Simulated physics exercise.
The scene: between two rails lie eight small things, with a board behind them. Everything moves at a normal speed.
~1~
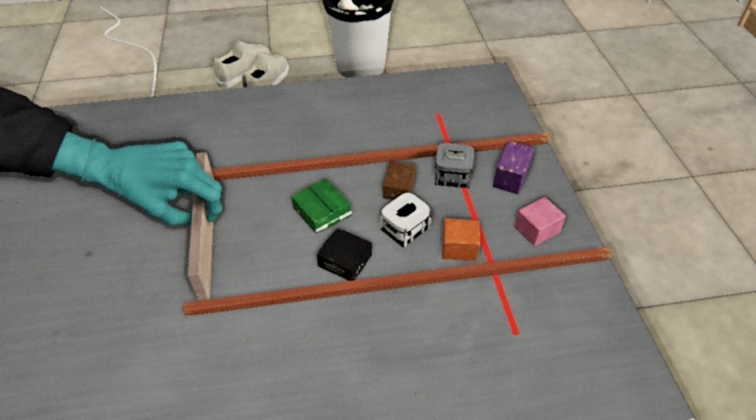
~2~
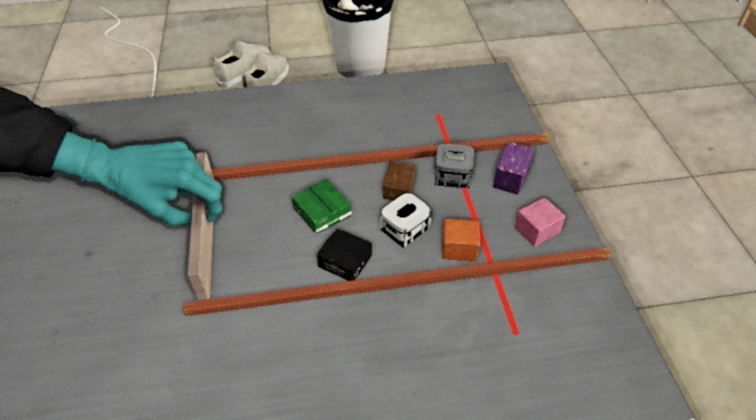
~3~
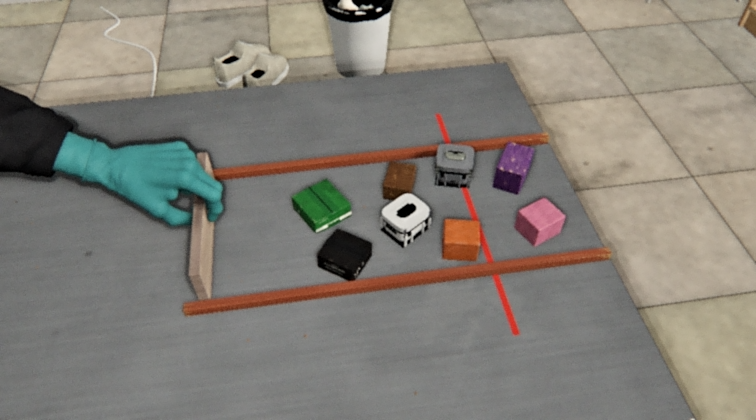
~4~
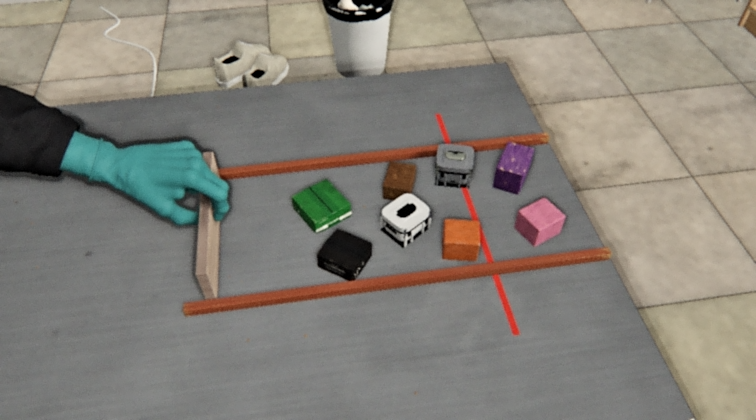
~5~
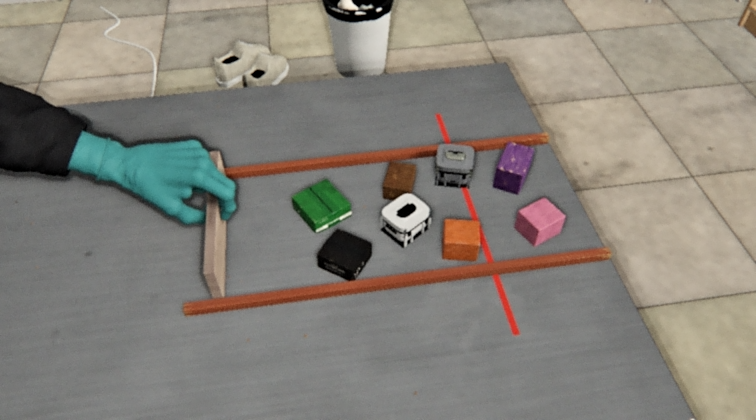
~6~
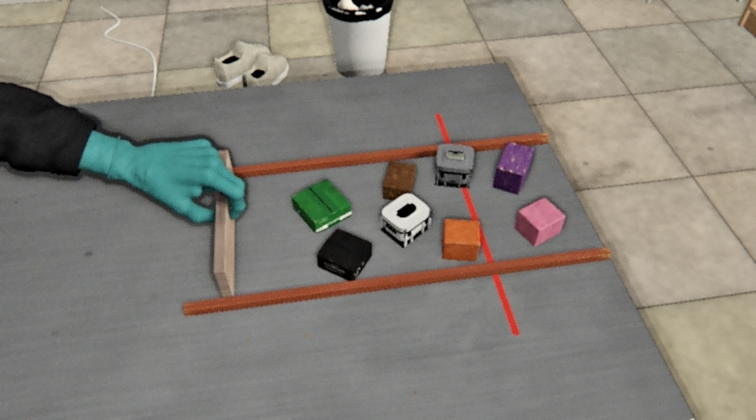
Teal-gloved hand sliding a wooden board slightly right between two rails, toward eight small blocks and cases that stay still.
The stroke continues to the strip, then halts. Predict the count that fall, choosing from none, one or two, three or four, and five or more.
No losses.
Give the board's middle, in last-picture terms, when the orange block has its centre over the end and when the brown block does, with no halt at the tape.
Around (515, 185) first and around (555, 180) second.
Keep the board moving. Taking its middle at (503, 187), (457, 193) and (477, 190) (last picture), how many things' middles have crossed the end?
First 2, then 0, then 0.
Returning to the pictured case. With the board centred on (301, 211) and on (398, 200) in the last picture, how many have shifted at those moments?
The first number is 1, the next one 6.
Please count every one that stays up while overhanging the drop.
0.
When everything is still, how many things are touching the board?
The number is 2.
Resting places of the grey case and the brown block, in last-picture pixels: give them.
Near (534, 147) and (504, 162).
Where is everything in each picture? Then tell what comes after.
The first frame shows pink block (539, 222); purple block (513, 168); grey case (454, 166); board (203, 223); tape (471, 206).
The second frame shows purple block (513, 168); brown block (399, 182).
The third frame shows grey case (454, 166); black box (345, 255).
The fourth frame shows pink block (539, 222); green box (321, 206).
The fifth frame shows purple block (513, 168); white case (405, 220).
The sixth frame shows pink block (539, 222); purple block (513, 168); grey case (454, 166); board (226, 220); tape (471, 206).
Soon after, none off yet; pink block at rest near (539, 222); purple block at rest near (513, 168); grey case at rest near (454, 166).
In the end, the number that fall off is zero.
